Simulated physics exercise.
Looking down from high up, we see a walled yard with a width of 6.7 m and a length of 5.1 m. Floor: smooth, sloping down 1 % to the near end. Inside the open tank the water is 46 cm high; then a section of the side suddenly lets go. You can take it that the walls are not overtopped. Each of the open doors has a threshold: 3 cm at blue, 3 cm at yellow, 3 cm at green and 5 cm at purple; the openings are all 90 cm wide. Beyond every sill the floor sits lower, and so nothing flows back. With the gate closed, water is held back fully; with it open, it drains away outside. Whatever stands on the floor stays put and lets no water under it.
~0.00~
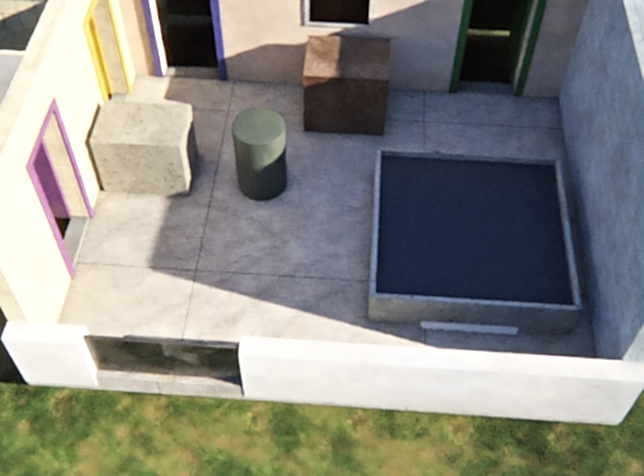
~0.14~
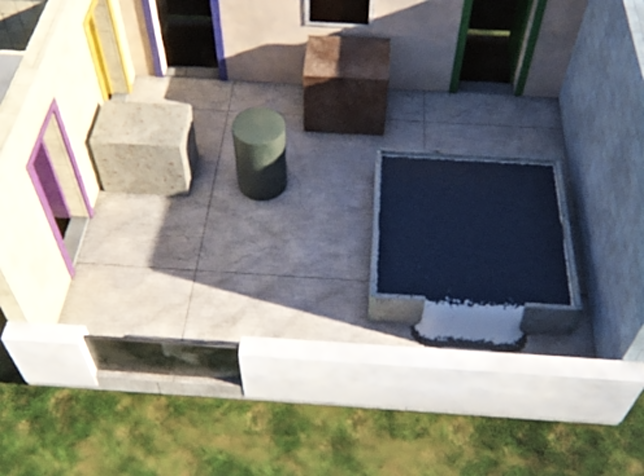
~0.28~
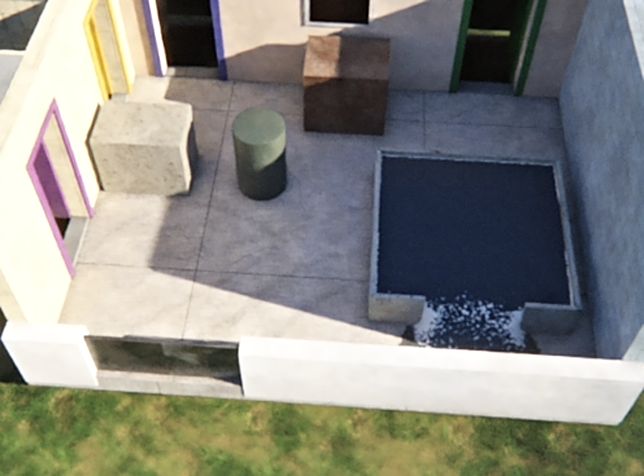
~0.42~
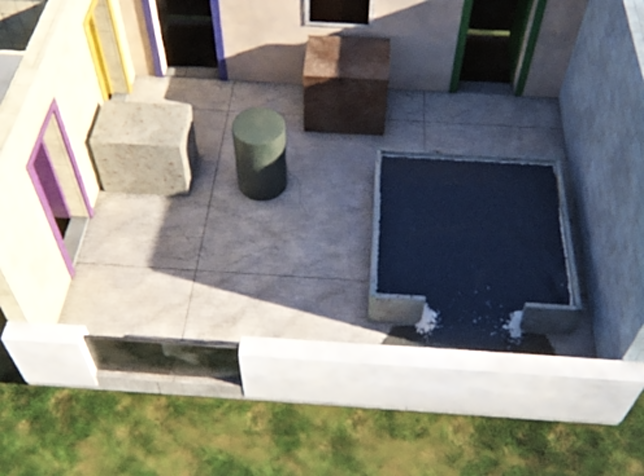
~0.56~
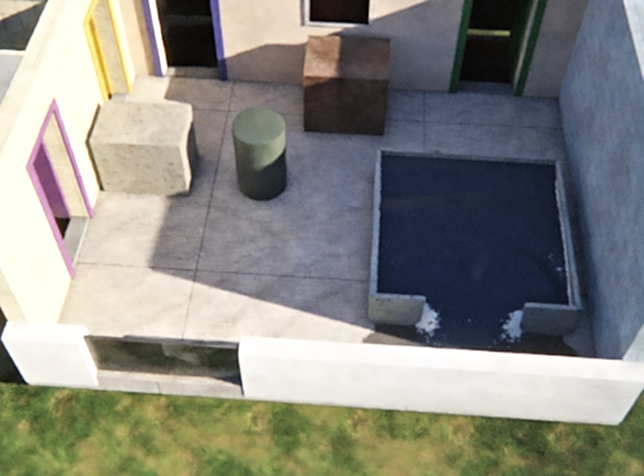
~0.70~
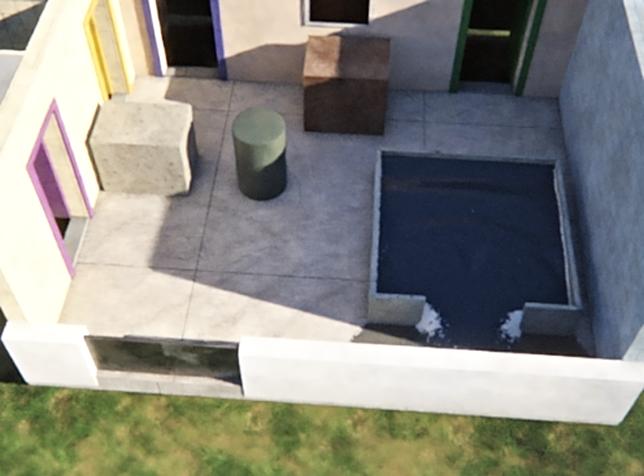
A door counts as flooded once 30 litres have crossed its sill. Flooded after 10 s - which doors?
Blue door: No. Yellow door: No. Green door: Yes. Purple door: Yes.
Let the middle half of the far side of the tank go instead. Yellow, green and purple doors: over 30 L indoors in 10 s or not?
Door yellow stays within, door green goes beyond, door purple stays within.
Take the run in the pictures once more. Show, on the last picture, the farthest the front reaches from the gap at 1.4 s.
Somewhere near pixel (239, 368).
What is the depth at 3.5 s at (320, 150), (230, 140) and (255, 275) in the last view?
Roughly 0, 0, 3 cm.
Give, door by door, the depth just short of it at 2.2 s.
You'd see blue at 0 cm, yellow at 0 cm, green at 0 cm and purple at 0 cm.
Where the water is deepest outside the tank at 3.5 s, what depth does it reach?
I'd say near 31 centimetres.
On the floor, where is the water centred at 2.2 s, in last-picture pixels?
Centre: Roughly (461, 284) px.
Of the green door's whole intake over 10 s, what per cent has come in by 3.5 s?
0 per cent, roughly.
After 1.4 s water covers 15 % of the floor and is deepest (42 cm) near (600, 392); blue door not reached, yellow door not reached, green door not reached, purple door not reached.
After 2.2 s water covers 30 % of the floor and is deepest (42 cm) near (585, 391); blue door not reached, yellow door not reached, green door not reached, purple door not reached.
After 3.5 s water covers 55 % of the floor and is deepest (31 cm) near (585, 391); blue door not reached, yellow door not reached, green door 7 cm at the sill, 1 L in, purple door 13 cm at the sill, 10 L in.
After 6.0 s water covers 70 % of the floor and is deepest (24 cm) near (585, 391); blue door 2 cm at the sill, 0 L in, yellow door 2 cm at the sill, 0 L in, green door 7 cm at the sill, 44 L in, purple door 12 cm at the sill, 73 L in.
After 10.0 s water covers 100 % of the floor and is deepest (16 cm) near (570, 390); blue door 4 cm at the sill, 1 L in, yellow door 4 cm at the sill, 0 L in, green door 6 cm at the sill, 73 L in, purple door 10 cm at the sill, 136 L in.
